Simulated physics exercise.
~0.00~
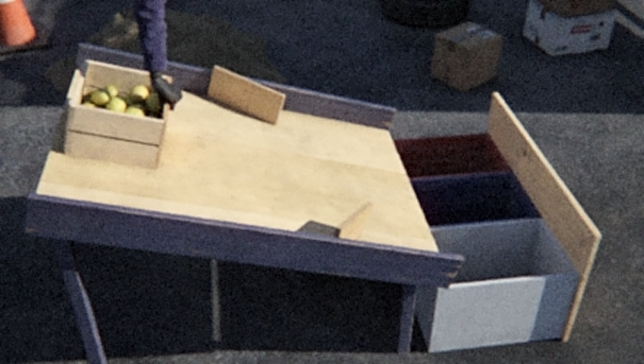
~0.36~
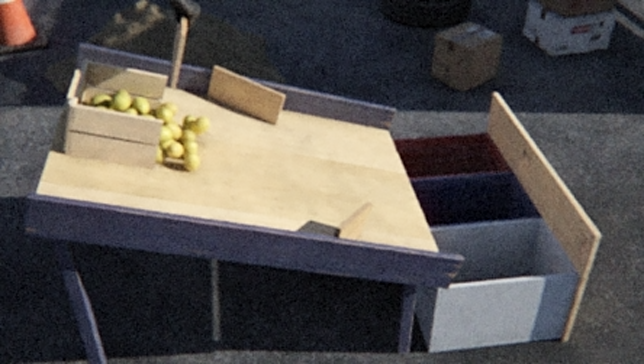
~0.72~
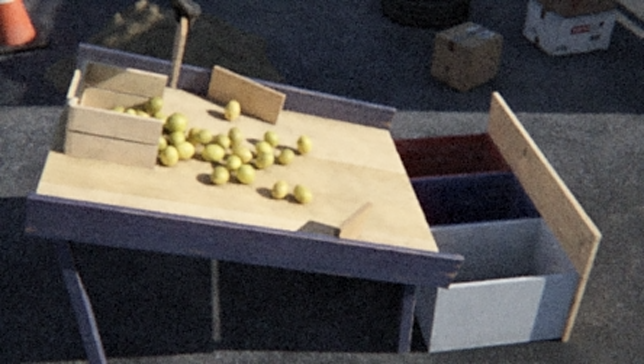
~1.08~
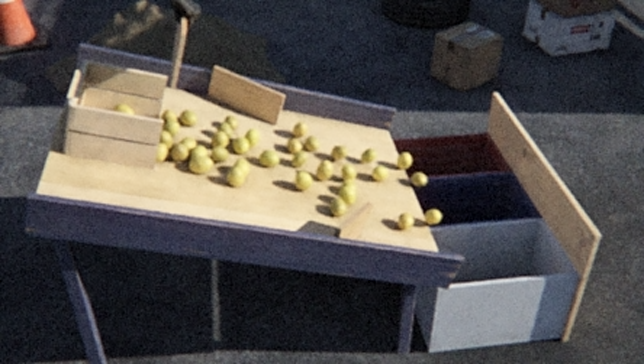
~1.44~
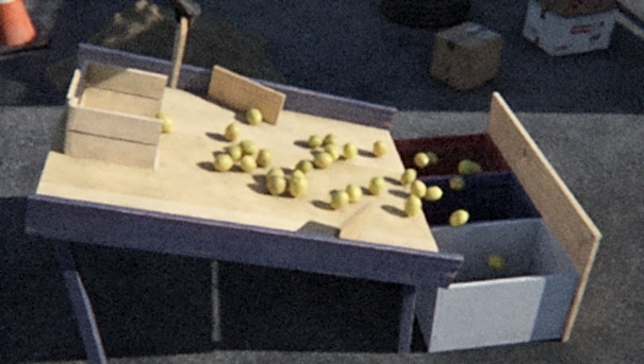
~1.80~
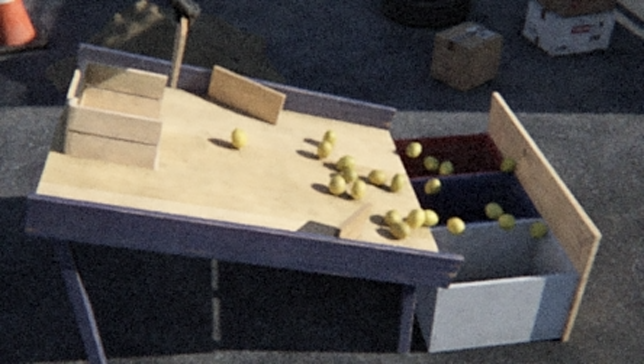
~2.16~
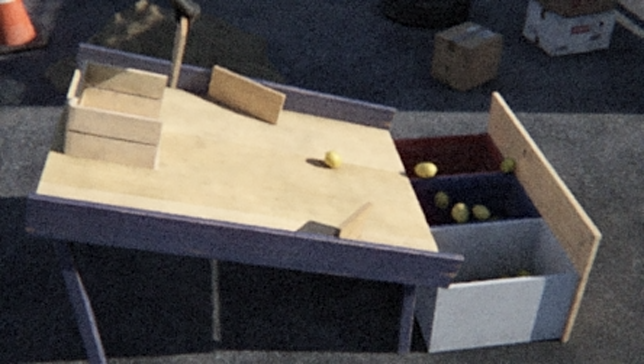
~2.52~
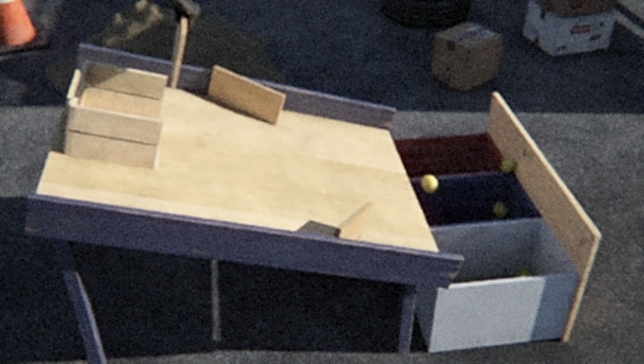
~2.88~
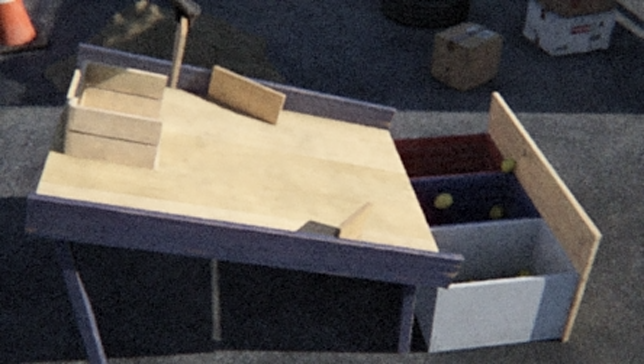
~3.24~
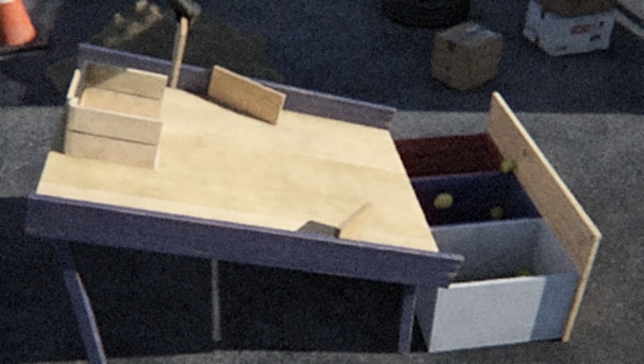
On a paved lot, a gloved hand was at a wooden pen of yellow-green balls on a sloping table, and once the gate was up they rolled right past two angled boards, dropping into red, blue and white containers until the table was empty.
